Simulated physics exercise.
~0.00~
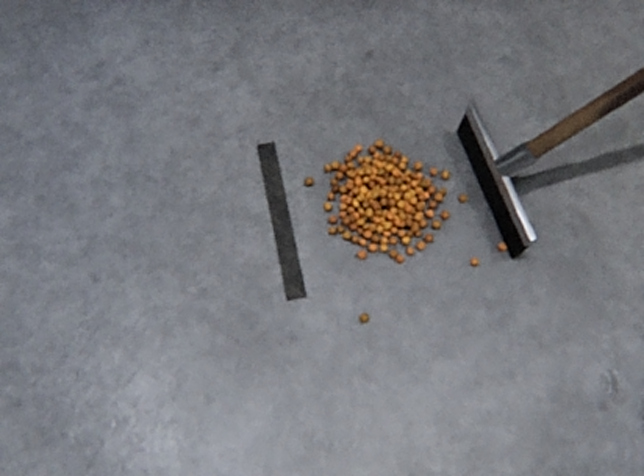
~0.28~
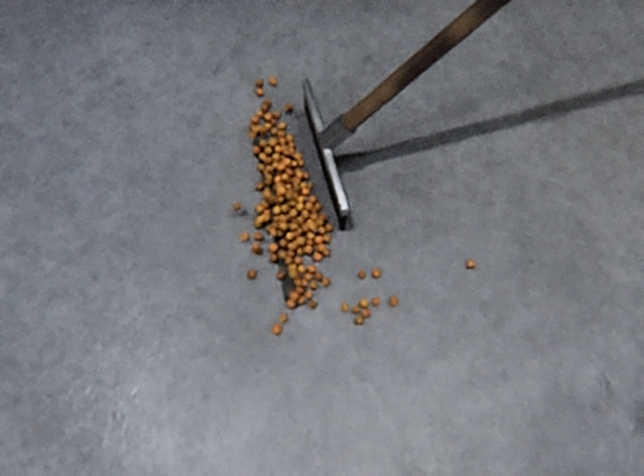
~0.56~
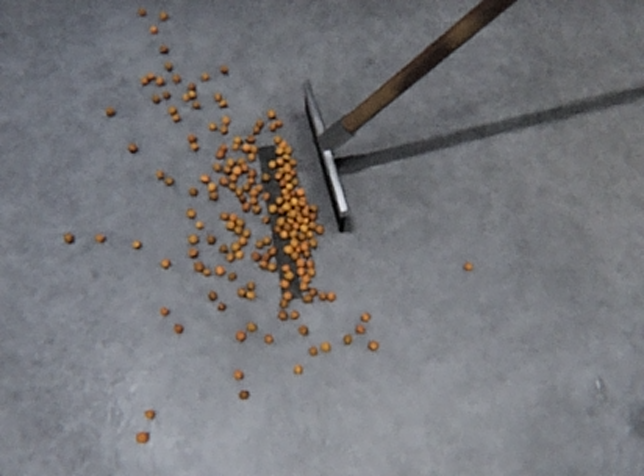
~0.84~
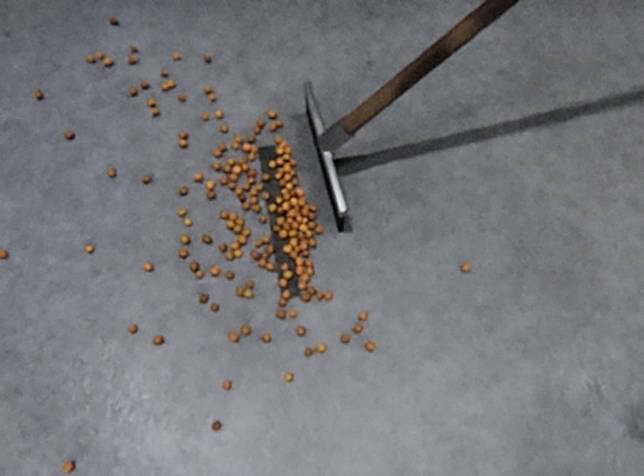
A mottled grey floor is seen from above at a slant. A round heap of orange-brown roasted chickpeas lies near the middle, with a dark flat strip to its left and a black-edged squeegee on a wooden handle to its right. The squeegee pushes the heap leftwards, squashing it into a long band against and over the strip. The blade then stops just short of the strip, while many chickpeas roll on and scatter across the left side. At the end, a dense cluster remains on and beside the strip, with stray ones spread widely beyond it.
